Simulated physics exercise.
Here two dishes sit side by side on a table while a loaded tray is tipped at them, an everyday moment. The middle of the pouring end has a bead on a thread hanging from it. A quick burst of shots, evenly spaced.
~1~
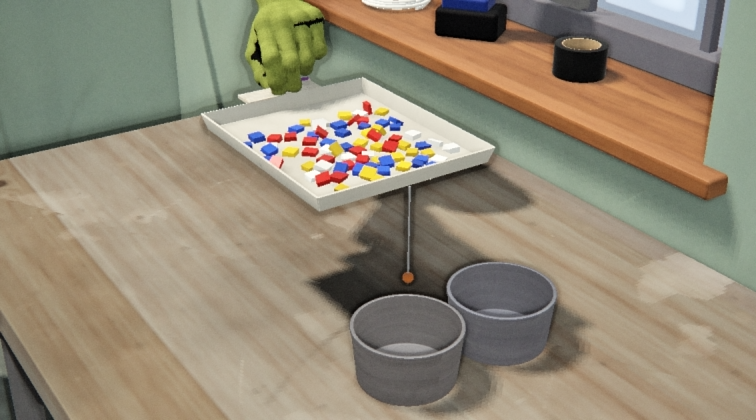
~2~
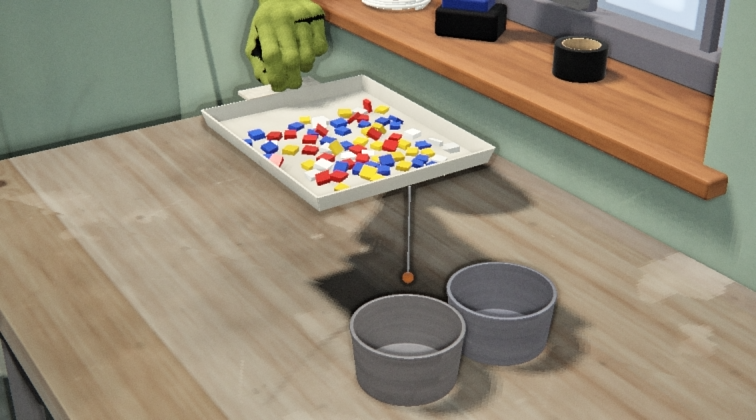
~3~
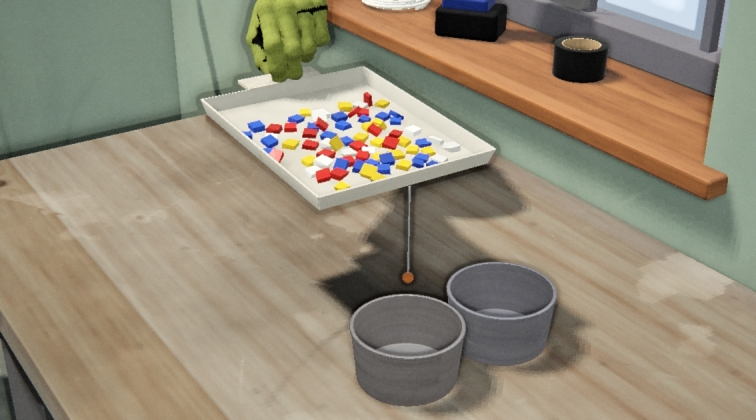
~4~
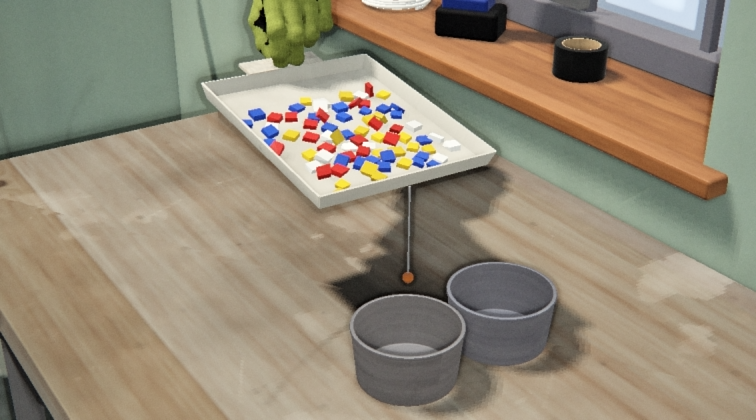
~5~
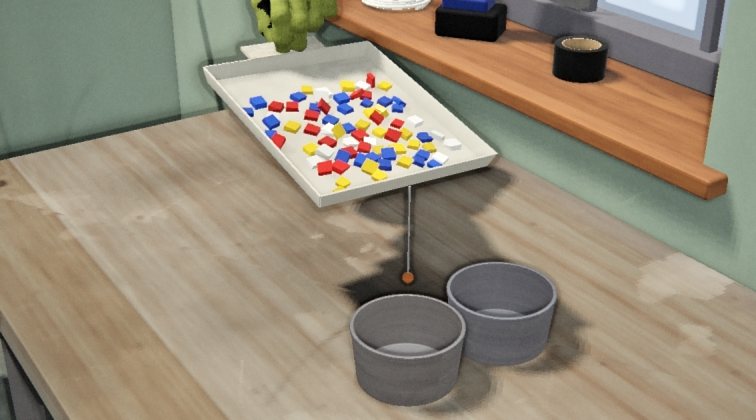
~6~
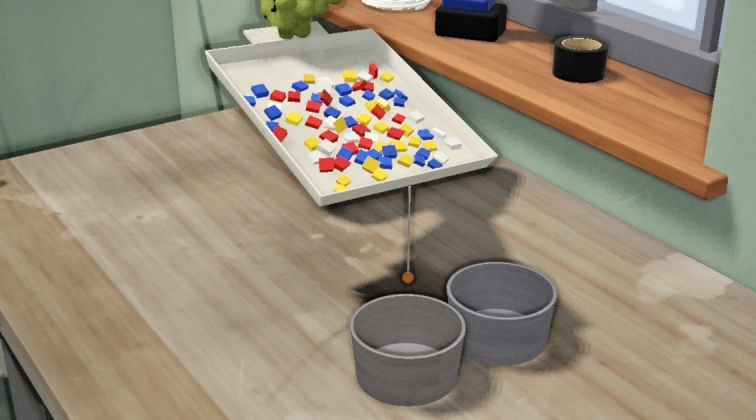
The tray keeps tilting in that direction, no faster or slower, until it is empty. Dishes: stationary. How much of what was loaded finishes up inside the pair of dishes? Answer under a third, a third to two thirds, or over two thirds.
Inside the pair of dishes: Over two thirds.
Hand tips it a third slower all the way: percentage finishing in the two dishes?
It would be close to 90 per cent.
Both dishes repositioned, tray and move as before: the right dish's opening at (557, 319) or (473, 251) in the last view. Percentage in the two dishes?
In turn 0 and 10 in a hundred.
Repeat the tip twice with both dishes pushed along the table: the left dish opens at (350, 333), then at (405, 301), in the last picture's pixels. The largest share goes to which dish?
Taking them in turn, it's the one to the right and then the one to the right.
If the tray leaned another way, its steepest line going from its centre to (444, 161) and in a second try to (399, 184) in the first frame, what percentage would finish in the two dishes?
Around 50 per cent first, around 80 per cent next.
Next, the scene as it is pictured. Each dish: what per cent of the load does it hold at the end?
Left dish around 30, right dish around 60, both in a hundred.
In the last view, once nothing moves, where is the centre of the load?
(487, 339).
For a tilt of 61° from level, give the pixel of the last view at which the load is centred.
Close to (414, 140).
Just after the last frame, tray tipped steeply; every one on the tray.
A moment on, tray tipped right over; roughly two thirds on the tray; roughly a quarter in the right dish; about a tenth in the air.
Further on, tray tipped past a quarter turn; roughly a third in the left dish; roughly half in the right dish; about a tenth outside both.
When it is over, tray tipped past a quarter turn; roughly a third in the left dish; roughly half in the right dish; about a tenth outside both.
